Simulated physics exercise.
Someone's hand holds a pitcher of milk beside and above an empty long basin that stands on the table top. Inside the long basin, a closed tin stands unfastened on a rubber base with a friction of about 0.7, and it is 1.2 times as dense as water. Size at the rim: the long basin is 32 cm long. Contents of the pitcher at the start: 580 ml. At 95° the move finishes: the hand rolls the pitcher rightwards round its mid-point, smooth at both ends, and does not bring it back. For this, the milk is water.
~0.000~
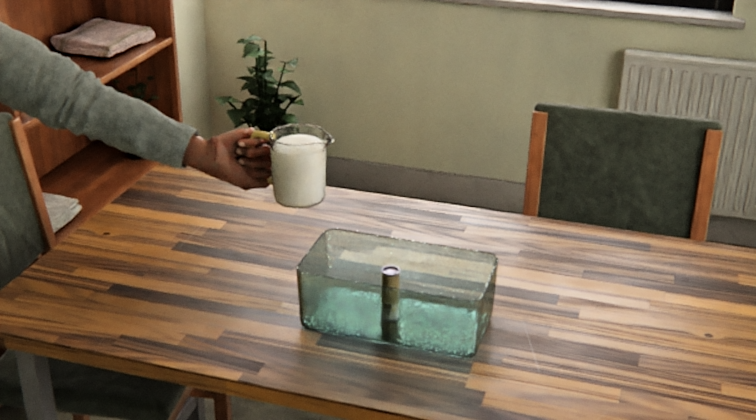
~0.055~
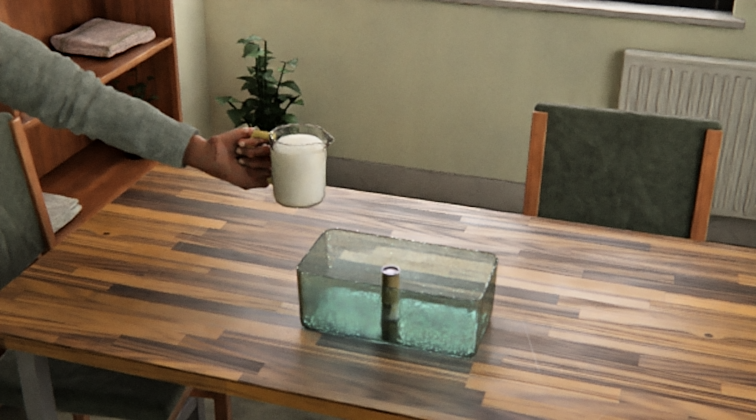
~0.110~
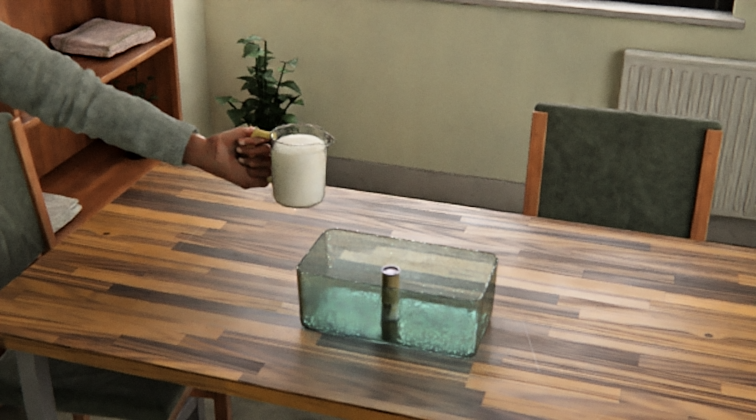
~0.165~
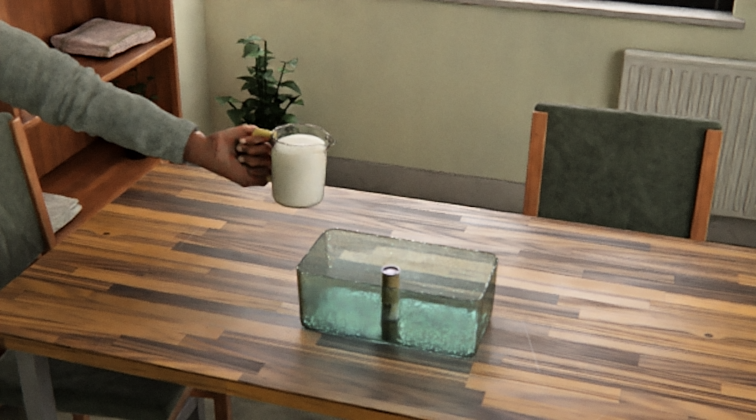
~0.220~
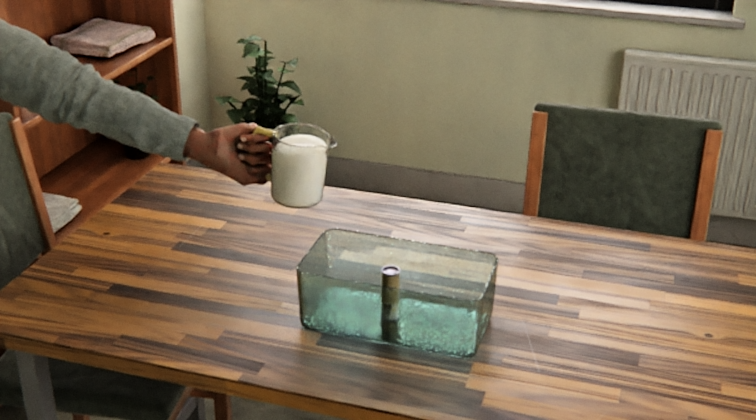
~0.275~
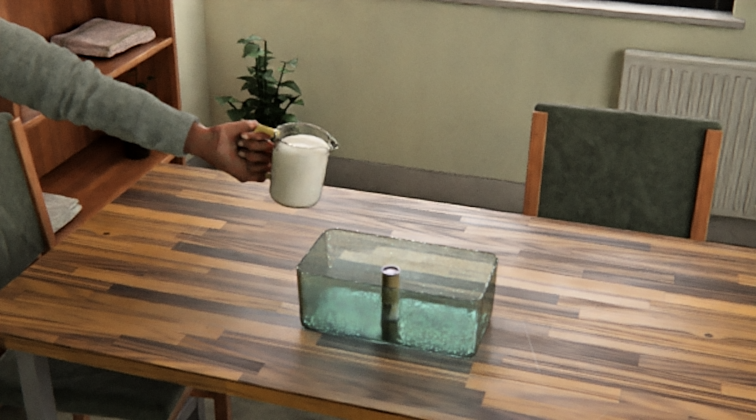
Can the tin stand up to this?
My bet is it won't last.
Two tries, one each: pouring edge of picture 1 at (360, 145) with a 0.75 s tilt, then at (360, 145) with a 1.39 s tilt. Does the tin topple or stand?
First it stays on its base; then it stays on its base.
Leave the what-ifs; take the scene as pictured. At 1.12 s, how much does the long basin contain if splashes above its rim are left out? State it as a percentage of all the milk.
Roughly 36 percent of it.
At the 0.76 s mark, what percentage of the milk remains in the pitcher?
Remaining: Near 88 % of the total.
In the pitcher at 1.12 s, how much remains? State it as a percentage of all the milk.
Near 46 in a hundred.
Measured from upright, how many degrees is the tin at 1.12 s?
0°.
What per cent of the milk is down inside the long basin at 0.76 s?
About 2%.
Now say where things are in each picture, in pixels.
Tilt 0°; pouring edge (333, 140); surface from (275, 140) to (325, 147); the long basin's rim runs from (311, 250) to (490, 279); the tin's top is at (391, 272), in the first picture.
Tilt 0°; pouring edge (334, 141); surface from (275, 140) to (326, 147), in the second picture.
Tilt 1°; pouring edge (334, 141); surface from (276, 140) to (326, 147), in the third picture.
Tilt 3°; pouring edge (335, 143); surface from (277, 140) to (327, 148), in the fourth picture.
Tilt 6°; pouring edge (336, 144); surface from (277, 140) to (327, 148), in the fifth picture.
Tilt 9°; pouring edge (338, 147); surface from (278, 141) to (330, 148), in the sixth picture.
After 0.76 s the tilt is 54° and 88 per cent is still to pour; the tin stands where it began.
After 1.12 s the tilt is 86° and 45 per cent is still to pour; the tin stands where it began.
After 1.49 s the tilt is 95° and 10 per cent is still to pour; the tin lies on its side.
After 1.89 s the tilt is 95° and 2 per cent is still to pour; the tin lies on its side.
In the end the tin lies on its side.
